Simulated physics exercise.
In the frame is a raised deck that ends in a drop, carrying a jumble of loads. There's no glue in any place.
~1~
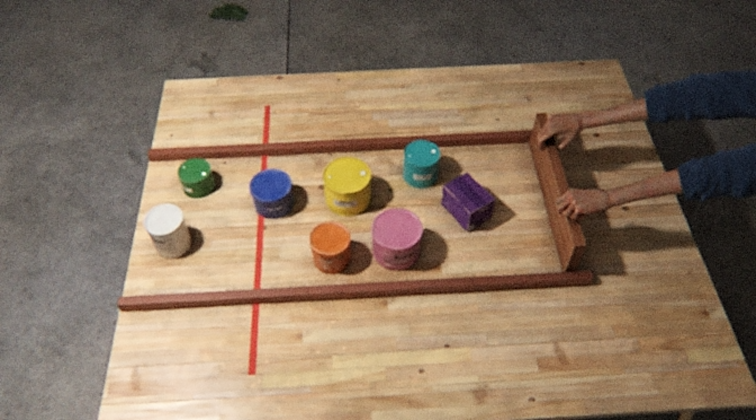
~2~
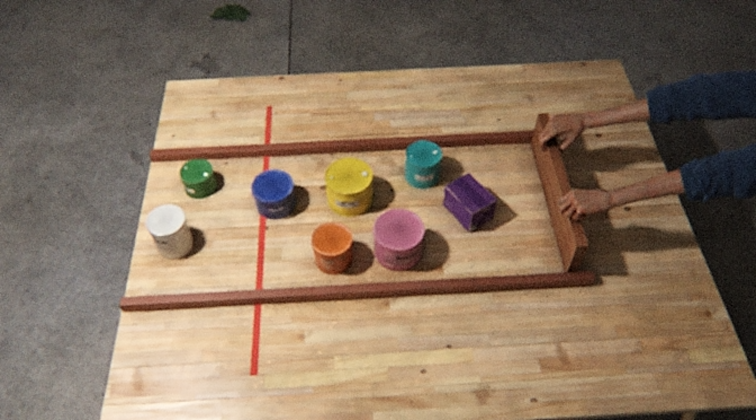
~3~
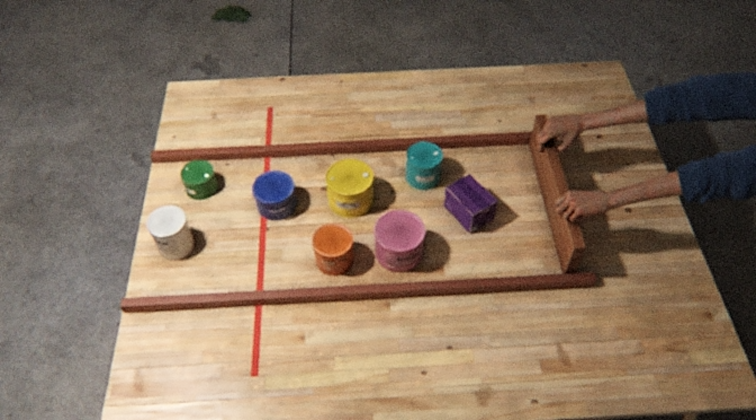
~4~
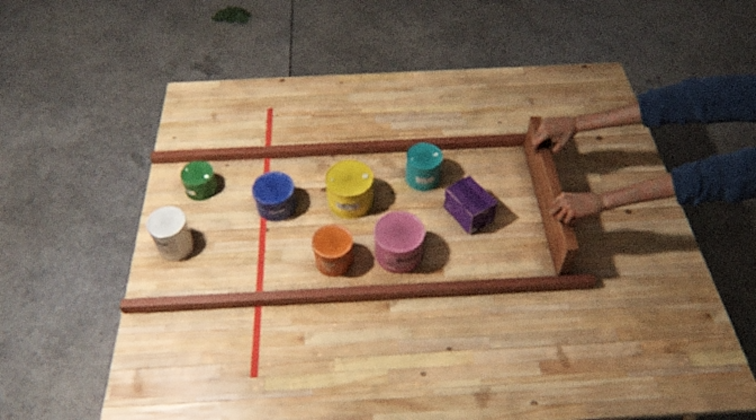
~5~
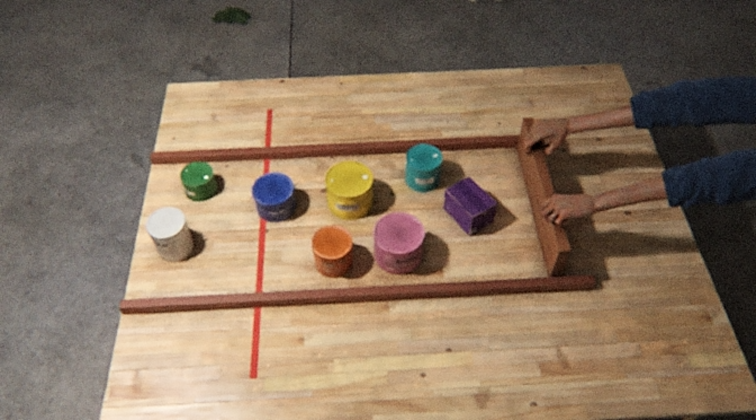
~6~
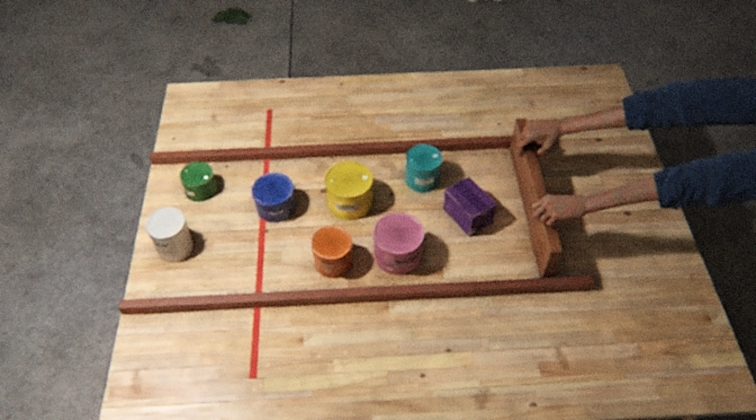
On a wooden tabletop, two hands slide a wooden plank slightly left between two rails toward a purple box and several colourful canisters, which stay essentially still around and beside a strip of red tape.
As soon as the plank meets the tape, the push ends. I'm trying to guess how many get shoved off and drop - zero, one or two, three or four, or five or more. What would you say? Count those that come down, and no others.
The tally of falls will come to none at all.
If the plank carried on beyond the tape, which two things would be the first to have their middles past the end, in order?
Blue pail, then orange pail.
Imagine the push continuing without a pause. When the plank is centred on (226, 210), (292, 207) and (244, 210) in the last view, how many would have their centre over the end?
In order: 1, 0, 0.
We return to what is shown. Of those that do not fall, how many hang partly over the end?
You'd get 0.
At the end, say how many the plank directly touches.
The number is 3.
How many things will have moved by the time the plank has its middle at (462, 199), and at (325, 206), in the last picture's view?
In order, the tallies are 1 and 6.
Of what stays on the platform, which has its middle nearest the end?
The blue pail is the one.
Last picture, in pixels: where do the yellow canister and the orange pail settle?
First: About (207, 199); second: About (188, 265).
A little later, none off yet; white pail at rest near (171, 235); green canister at rest near (199, 182); blue pail at rest near (274, 198).
Next, none off yet; white pail at rest near (171, 235); green canister at rest near (199, 182); blue pail shifted a little near (254, 199).
When it is over, the number that fall off is zero.
